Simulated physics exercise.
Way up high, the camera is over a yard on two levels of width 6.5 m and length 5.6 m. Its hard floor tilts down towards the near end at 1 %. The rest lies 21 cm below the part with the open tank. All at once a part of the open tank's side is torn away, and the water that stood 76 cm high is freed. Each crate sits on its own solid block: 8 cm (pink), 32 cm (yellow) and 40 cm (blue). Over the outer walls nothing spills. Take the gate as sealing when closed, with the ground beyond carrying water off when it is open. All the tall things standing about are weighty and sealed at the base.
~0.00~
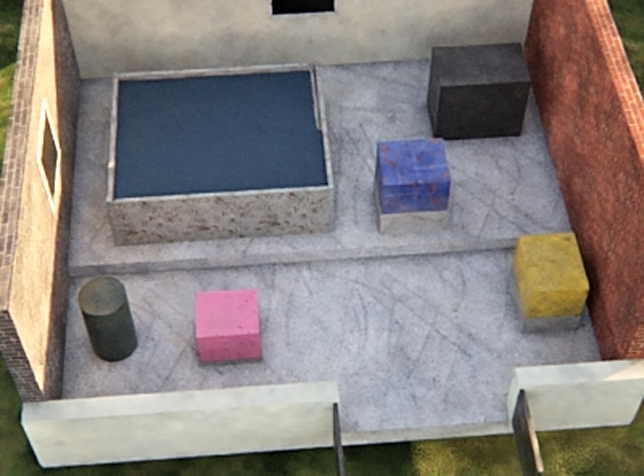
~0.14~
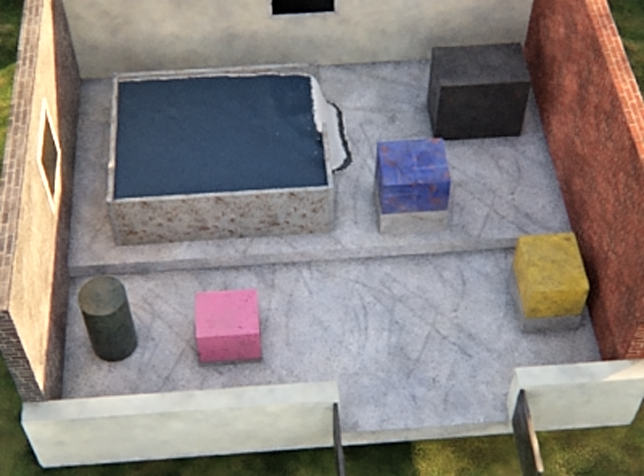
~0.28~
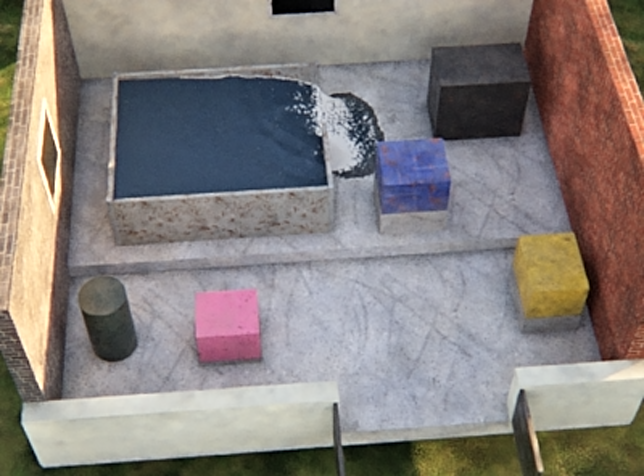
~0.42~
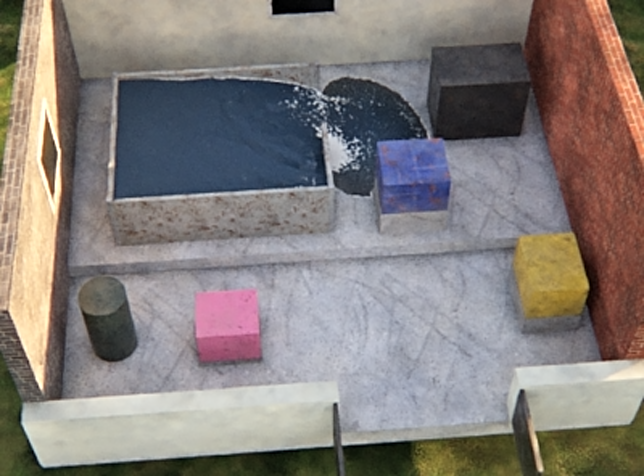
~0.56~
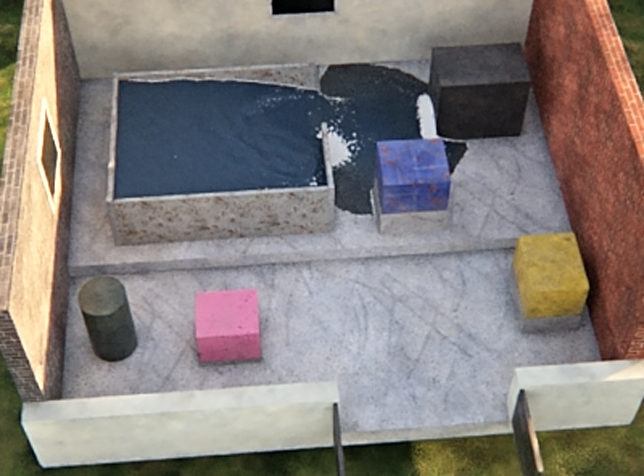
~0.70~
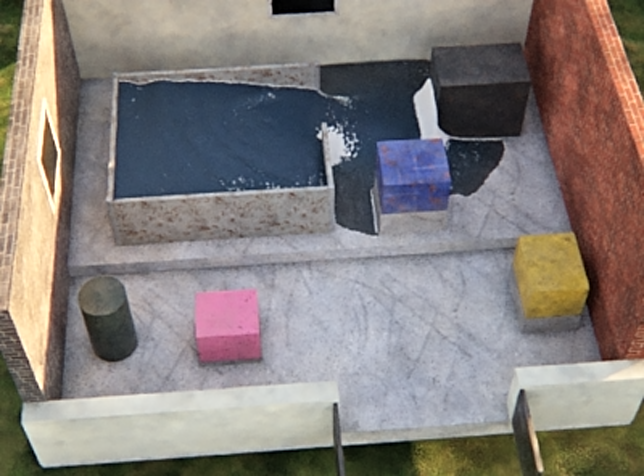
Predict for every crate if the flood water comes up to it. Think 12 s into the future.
The pink crate is not spared, the yellow crate is not spared, the blue crate is spared.
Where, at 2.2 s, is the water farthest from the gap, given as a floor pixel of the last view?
Somewhere about (600, 395).
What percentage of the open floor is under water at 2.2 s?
I'd say around 35 %.
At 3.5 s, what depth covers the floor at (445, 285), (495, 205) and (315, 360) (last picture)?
Spot one 8 cm, spot two 21 cm, spot three 0 cm.
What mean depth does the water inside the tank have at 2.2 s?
About 49 cm.
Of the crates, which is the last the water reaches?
That would be the pink one.
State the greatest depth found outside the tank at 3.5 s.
Max around 44 cm.
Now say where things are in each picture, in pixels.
In the first picture, still water, 76 cm deep, in the open tank at (219, 133).
In the second picture, the front is at (323, 104), 0.6 m from the gap at (319, 122); 0.3 m2 of floor is under water; 76 cm left at the back of the open tank.
In the third picture, water pours out at (319, 124) and has run 0.9 m, to (378, 161); deepest outside 46 cm, 76 cm at the open tank's back.
In the fourth picture, the front is at (424, 142), 1.4 m from the gap at (319, 126); 2.2 m2 of floor is under water; 76 cm left at the back of the open tank.
In the fifth picture, water pours out at (319, 126) and has run 2.0 m, to (460, 150); deepest outside 44 cm, 76 cm at the open tank's back.
In the sixth picture, the front is at (496, 151), 2.4 m from the gap at (319, 126); 4.6 m2 of floor is under water; 75 cm left at the back of the open tank.
After 1.4 s water covers 25 % of the floor and is deepest (50 cm) near (416, 123); pink plinth not reached, yellow plinth not reached, blue plinth reached.
After 2.2 s water covers 35 % of the floor and is deepest (50 cm) near (514, 54); pink plinth not reached, yellow plinth reached, blue plinth reached.
After 3.5 s water covers 55 % of the floor and is deepest (44 cm) near (522, 262); pink plinth not reached, yellow plinth reached, blue plinth reached.
After 7.0 s water covers 95 % of the floor and is deepest (30 cm) near (539, 273); pink plinth reached, yellow plinth reached, blue plinth reached.
After 12.0 s water covers 100 % of the floor and is deepest (24 cm) near (539, 273); highest at the pink plinth 22 cm, highest at the yellow plinth 45 cm, highest at the blue plinth 20 cm.
